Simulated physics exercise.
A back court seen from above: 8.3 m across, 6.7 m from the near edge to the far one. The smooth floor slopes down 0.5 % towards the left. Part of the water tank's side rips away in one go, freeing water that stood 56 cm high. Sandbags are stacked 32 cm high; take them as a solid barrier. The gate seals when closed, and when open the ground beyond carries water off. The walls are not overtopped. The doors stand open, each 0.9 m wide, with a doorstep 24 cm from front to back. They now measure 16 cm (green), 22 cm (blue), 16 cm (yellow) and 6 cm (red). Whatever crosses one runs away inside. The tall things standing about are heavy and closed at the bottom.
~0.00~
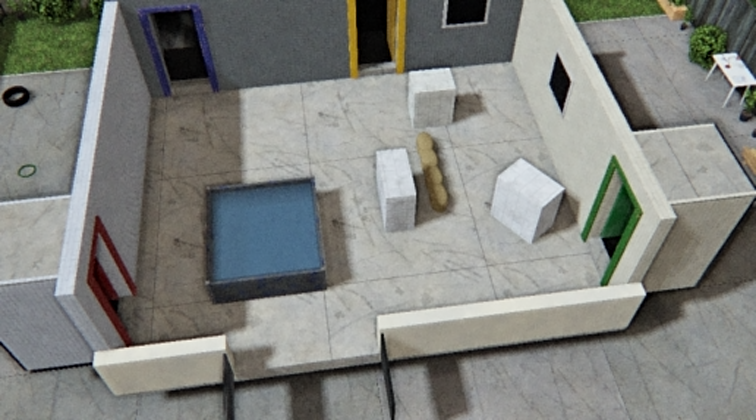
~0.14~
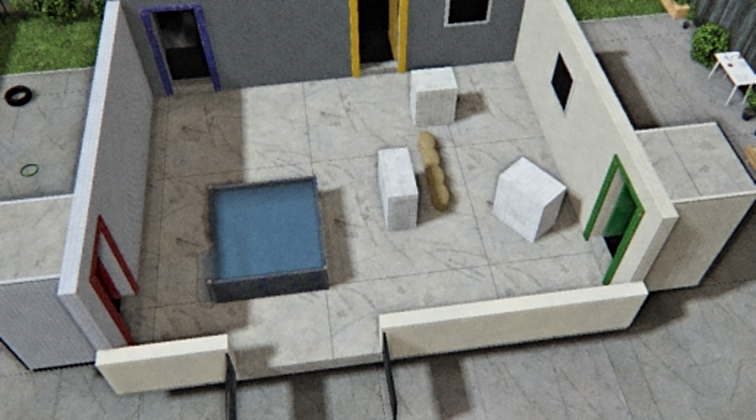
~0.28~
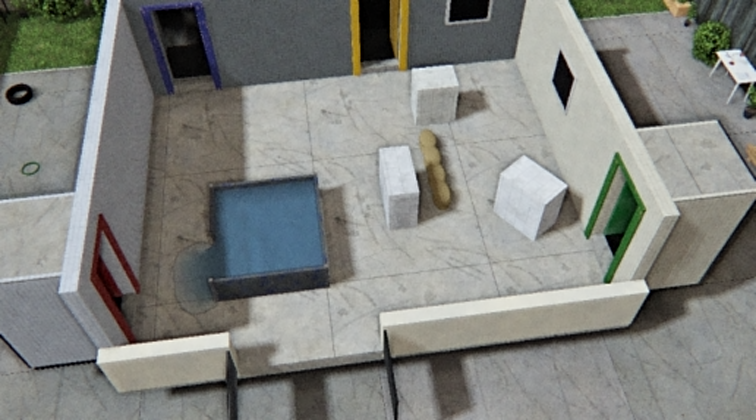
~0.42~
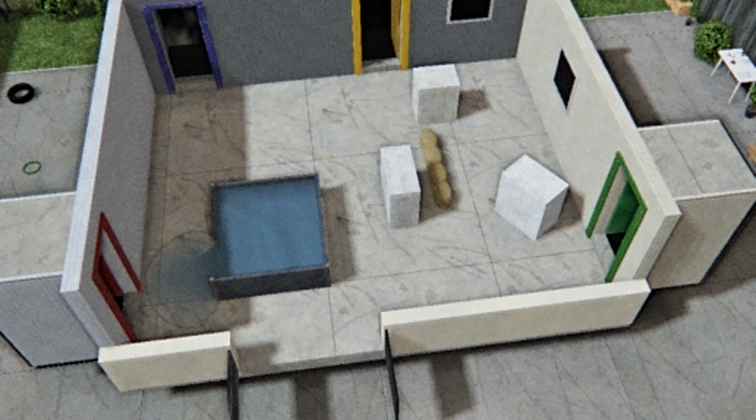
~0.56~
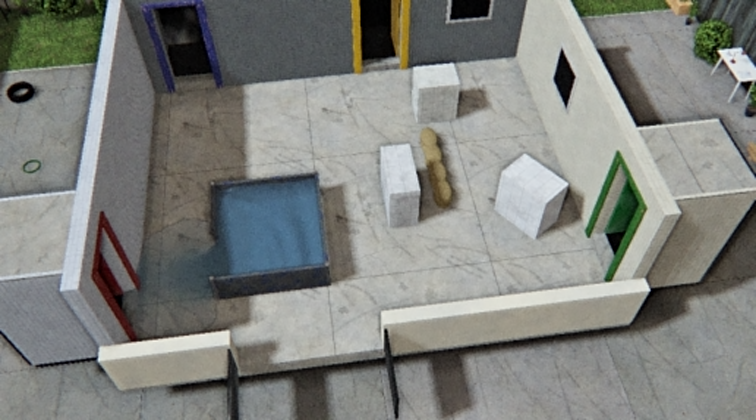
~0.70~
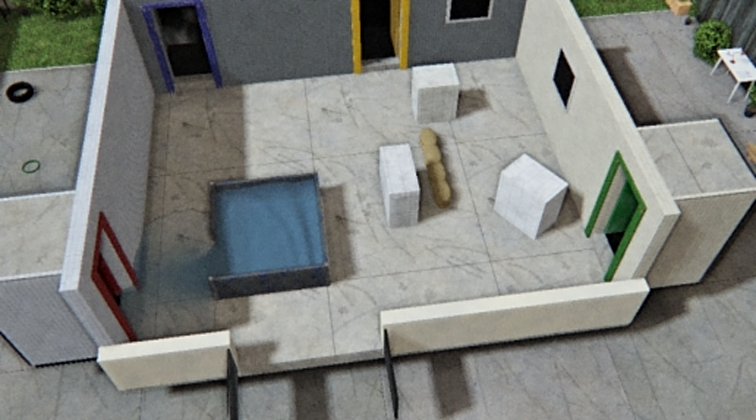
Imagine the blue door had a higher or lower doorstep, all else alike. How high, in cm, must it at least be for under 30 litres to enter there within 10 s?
It would have to be roughly 6.5 cm high.
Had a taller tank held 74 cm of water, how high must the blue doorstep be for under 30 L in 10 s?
Then roughly 10.0 cm.
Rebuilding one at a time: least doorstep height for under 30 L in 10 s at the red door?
About 28 cm at red.
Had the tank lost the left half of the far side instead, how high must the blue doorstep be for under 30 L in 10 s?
About 18 cm.
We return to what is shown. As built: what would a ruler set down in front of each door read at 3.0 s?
Depths in cm: Green 0, blue 7, yellow 0, red 22.
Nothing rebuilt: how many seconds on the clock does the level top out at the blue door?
Near 3.6 s.
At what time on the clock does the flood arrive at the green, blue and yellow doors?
Arrival: Green 8.0 s, blue 2.8 s, yellow 5.5 s.
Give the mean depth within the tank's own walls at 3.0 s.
About 27 cm.
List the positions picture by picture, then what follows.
The first frame shows the water tank at (264, 230) is whole and still, 56 cm deep; the blue door at (183, 59) is dry.
In the second frame, the gap is at (216, 270), the front 0.3 m out at (202, 272); the back of the water tank holds 56 cm.
In the third frame, water pours out at (218, 269) and has run 0.7 m, to (179, 290); about 10 cm deep outside, 56 cm at the back.
In the fourth frame, the front is at (151, 282), 1.3 m from the gap at (219, 269); 1.7 m2 of floor is wet, 56 cm left at the back.
In the fifth frame, the front is at (128, 293), 1.6 m from the gap at (219, 267); 2.6 m2 of floor is wet, 54 cm left at the back.
In the sixth frame, the gap is at (218, 267), the front 1.7 m out at (121, 317); the back of the water tank holds 50 cm; the blue door at (186, 54), 5.0 m from the gap, is still 3.8 m from the nearest water.
After 1.4 s water covers 10 % of the floor, deepest (36 cm) near (150, 275); it has not reached the blue door.
After 3.0 s water covers 25 % of the floor, deepest (29 cm) near (132, 368); 7 cm at the blue door, 0 litres in over its 22 cm doorstep.
After 10.0 s water covers 75 % of the floor, deepest (10 cm) near (132, 368); 5 cm at the blue door, 0 litres in over its 22 cm doorstep.
At the blue door as built, the water arrived by 2.9 s and peaked near 14 cm at 3.6 s.
With a doorstep of 5.5 cm, 43 litres would have come in within the 10 s; with 7 cm, 23 litres. So under 30 litres takes about 6.5 cm.
